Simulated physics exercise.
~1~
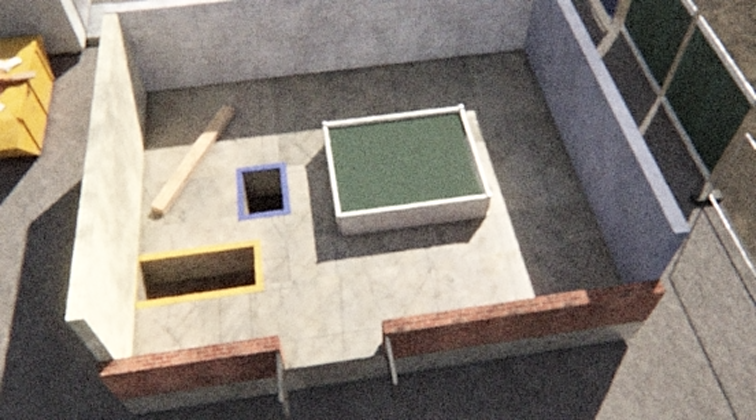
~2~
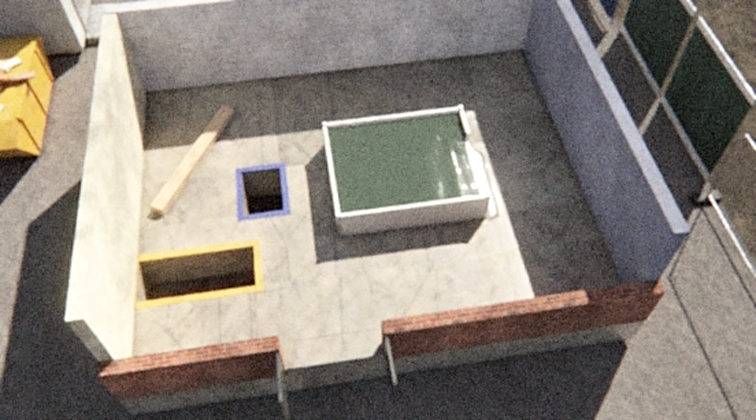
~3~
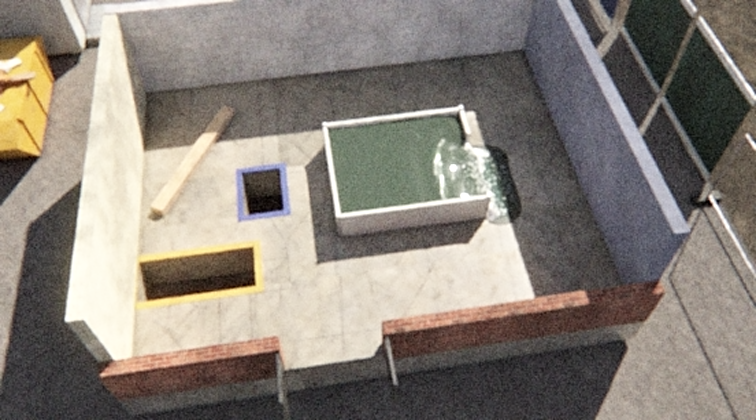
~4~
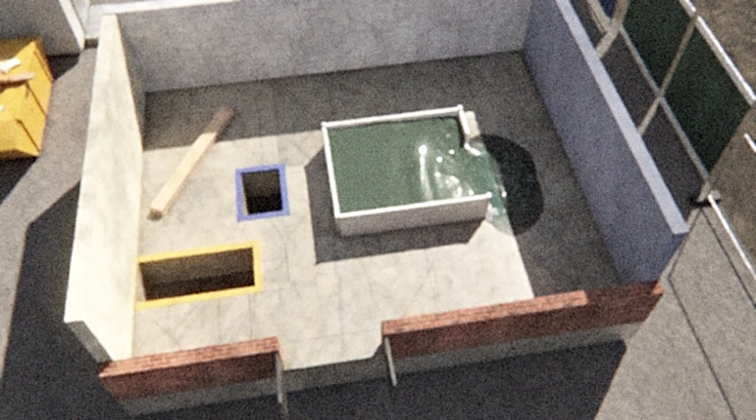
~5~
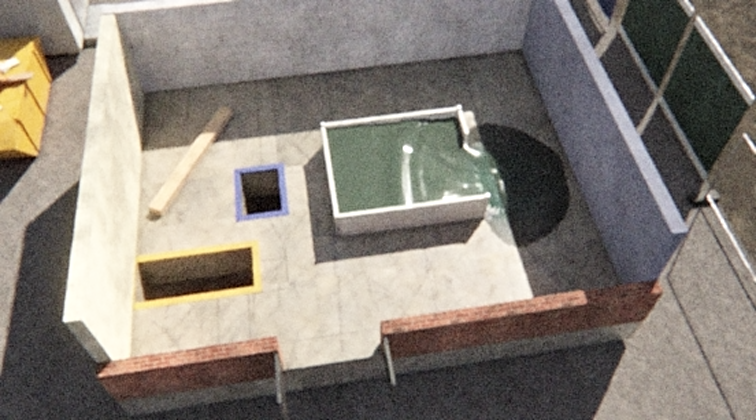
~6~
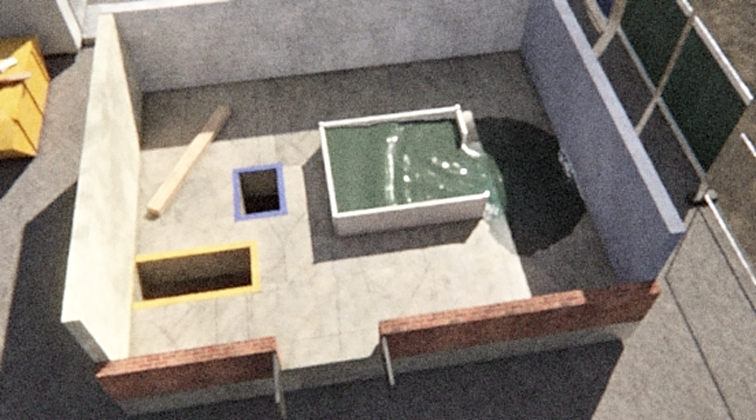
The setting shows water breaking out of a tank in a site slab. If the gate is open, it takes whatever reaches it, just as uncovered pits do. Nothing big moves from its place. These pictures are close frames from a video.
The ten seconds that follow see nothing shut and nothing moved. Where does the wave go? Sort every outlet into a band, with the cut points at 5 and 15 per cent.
Final shares: The gate under 5 %; the yellow pit 5 to 15 %; the blue pit under 5 %.
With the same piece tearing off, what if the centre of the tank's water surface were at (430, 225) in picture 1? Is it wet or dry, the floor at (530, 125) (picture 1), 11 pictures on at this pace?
That spot would be swamped.
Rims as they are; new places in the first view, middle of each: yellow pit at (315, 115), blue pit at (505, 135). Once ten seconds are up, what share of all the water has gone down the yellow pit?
Yellow: 6 %.
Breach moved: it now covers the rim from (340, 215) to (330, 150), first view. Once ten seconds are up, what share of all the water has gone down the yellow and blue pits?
Yellow: 30 percent; blue: 40 percent.
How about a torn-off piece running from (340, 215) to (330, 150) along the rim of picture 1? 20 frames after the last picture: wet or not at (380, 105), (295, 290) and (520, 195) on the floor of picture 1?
Listed in order, they come out without a puddle, sitting in a pool and without a puddle.
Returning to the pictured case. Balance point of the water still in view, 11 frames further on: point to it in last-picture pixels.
Roughly (463, 182).
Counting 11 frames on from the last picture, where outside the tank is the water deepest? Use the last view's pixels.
My estimate is about (625, 304).
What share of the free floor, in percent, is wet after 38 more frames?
About 75 %.
A moment on, water covers 15 % of the floor; the gate 0 %, the yellow pit 0 %, the blue pit 0 %.
Next, water covers 20 % of the floor; the gate 0 %, the yellow pit 0 %, the blue pit 0 %.
Then, water covers 35 % of the floor; the gate 0 %, the yellow pit 0 %, the blue pit 0 %.
Later, water covers 75 % of the floor; the gate 0 %, the yellow pit 2 %, the blue pit 0 %.
In the end, water covers 95 % of the floor; the gate 2 %, the yellow pit 12 %, the blue pit 2 %.
